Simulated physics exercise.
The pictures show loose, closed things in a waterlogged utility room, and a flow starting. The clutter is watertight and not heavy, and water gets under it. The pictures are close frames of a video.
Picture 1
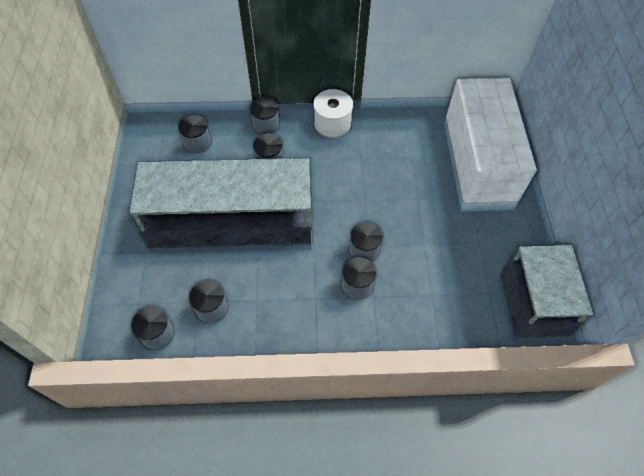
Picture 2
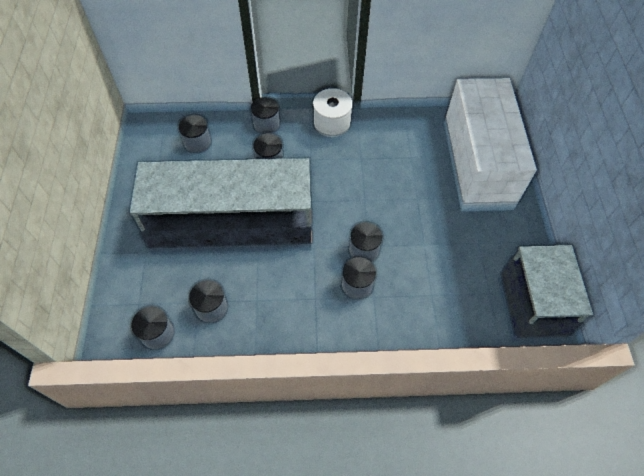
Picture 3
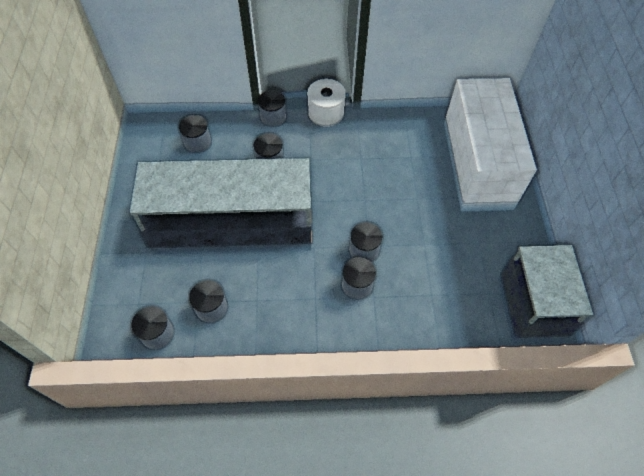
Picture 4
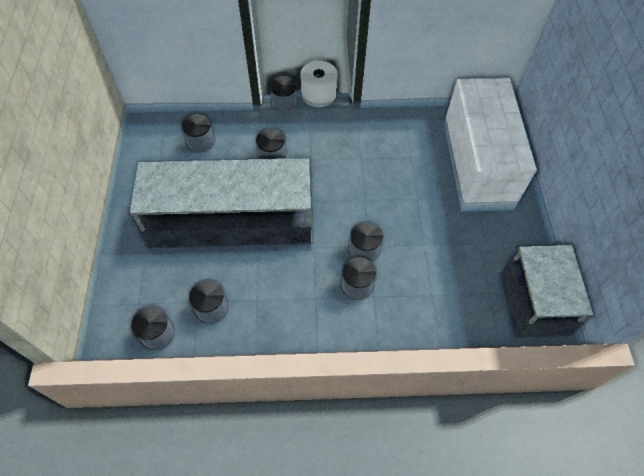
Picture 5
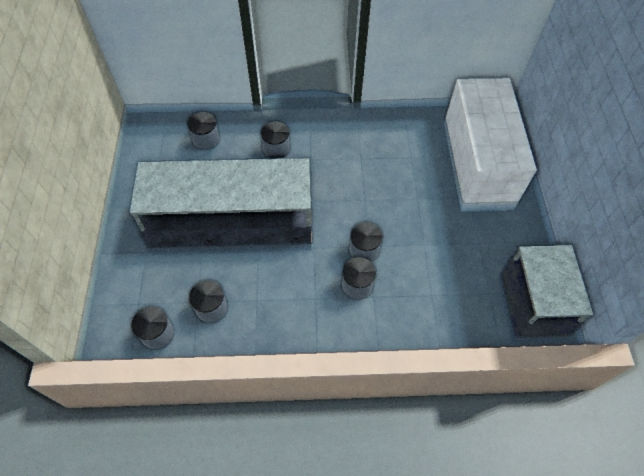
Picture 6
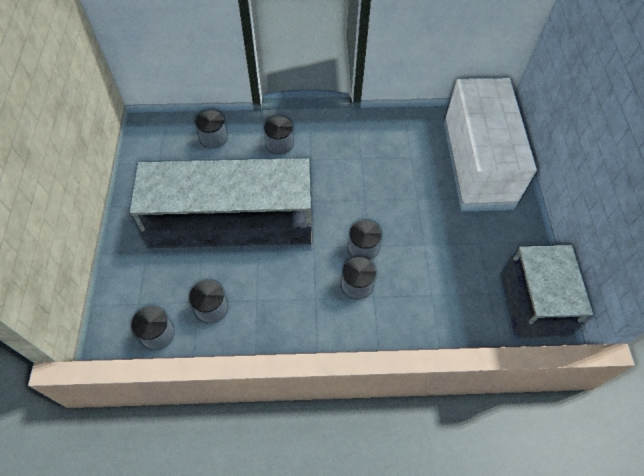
The dark door in the back wall opened, and a white drum and a dark-topped pail beside it drifted out through the doorway, while two pails behind the long table slid slightly right.
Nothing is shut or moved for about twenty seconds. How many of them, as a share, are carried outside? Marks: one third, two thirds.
It is two thirds or above.
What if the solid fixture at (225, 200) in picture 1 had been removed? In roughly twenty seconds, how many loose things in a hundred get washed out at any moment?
Close to 60 %.
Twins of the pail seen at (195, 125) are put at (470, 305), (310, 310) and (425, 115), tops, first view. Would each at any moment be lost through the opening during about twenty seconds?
As listed: Left behind, stays, out.
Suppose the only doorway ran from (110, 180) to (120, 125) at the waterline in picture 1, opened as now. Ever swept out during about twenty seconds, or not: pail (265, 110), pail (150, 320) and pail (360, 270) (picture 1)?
One after the other: Gone, no, inside.
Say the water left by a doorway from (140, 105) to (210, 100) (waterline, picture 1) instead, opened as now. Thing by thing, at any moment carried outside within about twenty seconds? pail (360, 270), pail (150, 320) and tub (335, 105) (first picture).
In that order: Stays, inside, washed out.
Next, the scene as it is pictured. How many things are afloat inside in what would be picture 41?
The number is 2.
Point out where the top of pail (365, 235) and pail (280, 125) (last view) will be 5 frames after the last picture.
Close to (360, 196) and (290, 74).
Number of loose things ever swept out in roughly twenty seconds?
I count 6.
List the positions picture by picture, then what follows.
A pail at (268, 145), afloat; a pail at (193, 126), afloat; 0 of 8 have shifted, in the first picture.
A pail at (268, 145) floats; a pail at (193, 126), afloat; 0 of 8 have shifted, in the second picture.
A pail at (268, 144), afloat; a pail at (193, 126), afloat; 2 of 8 have shifted, in the third picture.
A pail at (270, 140), afloat, close to its start; a pail at (196, 125) floats, close to its start; 3 of 8 have shifted, in the fourth picture.
A pail at (275, 132) floats, close to its start; a pail at (202, 123) floats, close to its start; 4 of 8 have shifted, in the fifth picture.
A pail at (278, 127) floats, close to its start; a pail at (210, 121), afloat, close to its start; 4 of 8 have shifted, in the sixth picture.
A moment on, 2 of 8 are out; 6 afloat.
Next, 4 of 8 are out; 4 afloat.
Later, 6 of 8 are out; 2 afloat.
In the end, 6 of 8 are out; 2 afloat.
